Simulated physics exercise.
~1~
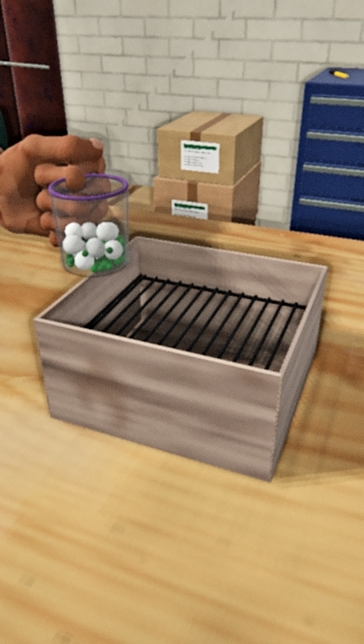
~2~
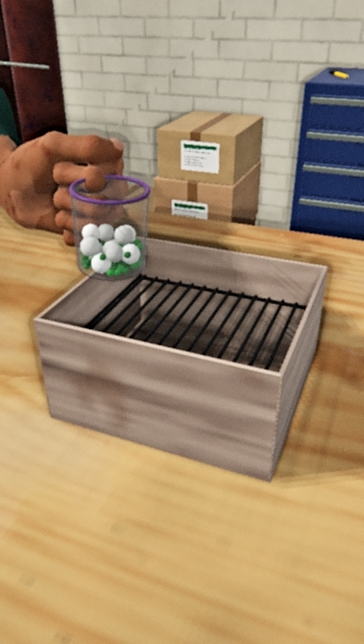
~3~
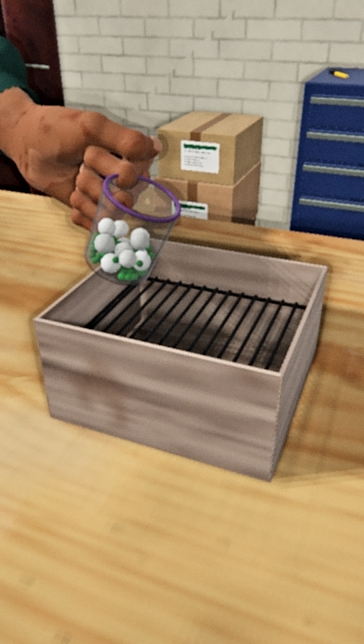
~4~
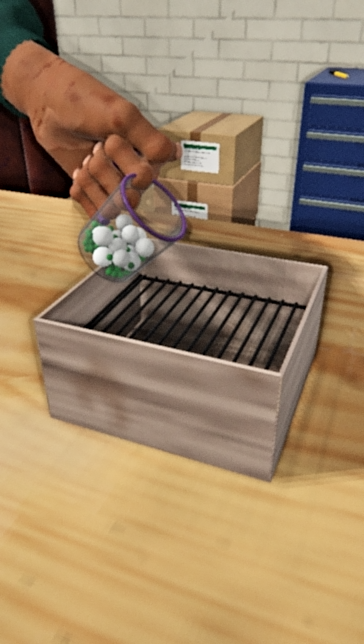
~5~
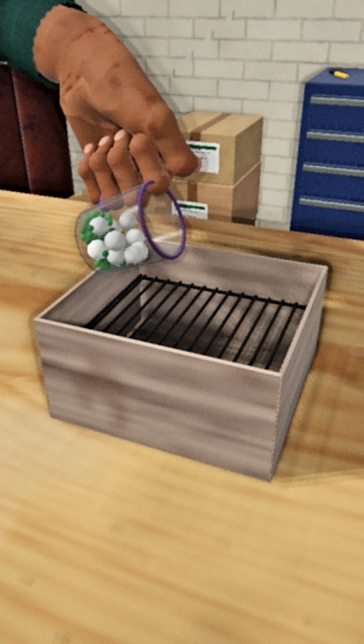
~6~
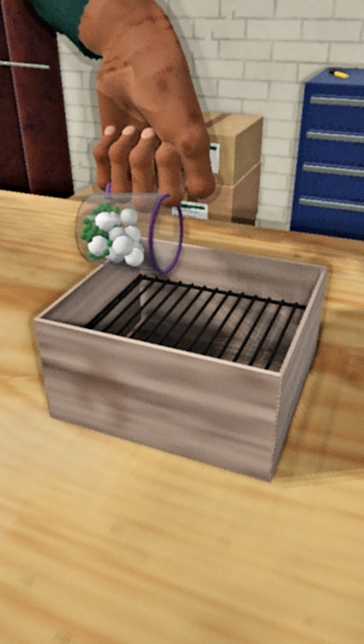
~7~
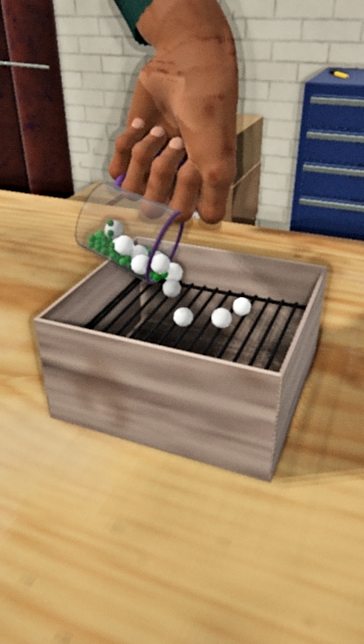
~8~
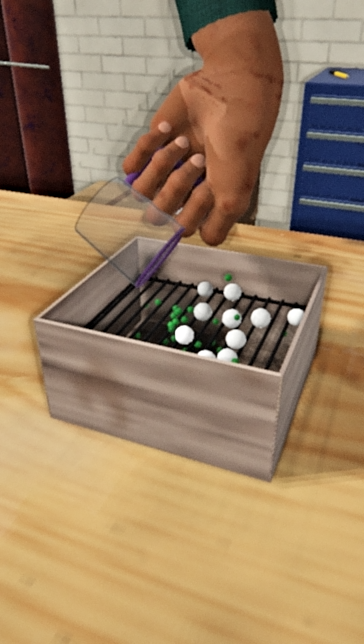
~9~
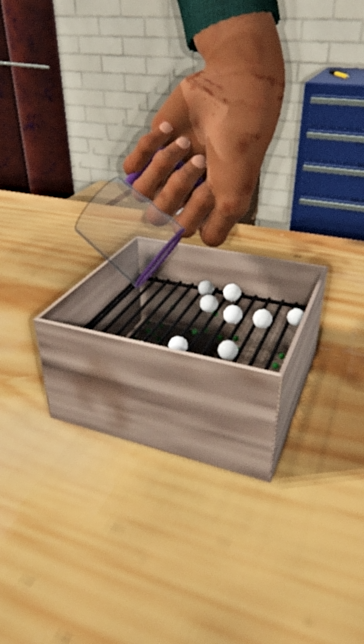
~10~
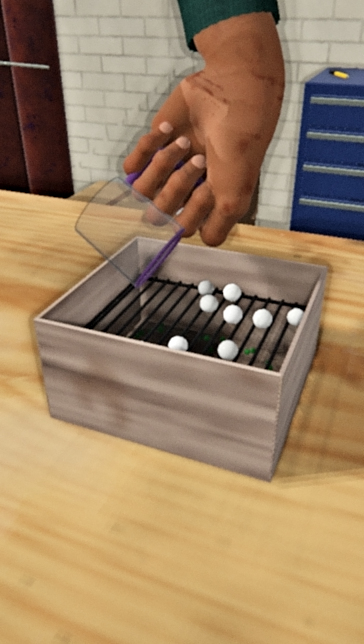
A hand moves a clear, purple-rimmed cup of small green pieces and larger white balls right over an open wooden box and tips it, spilling them onto the dark wire rack inside; the green pieces drop through the gaps while the white balls stay on top.
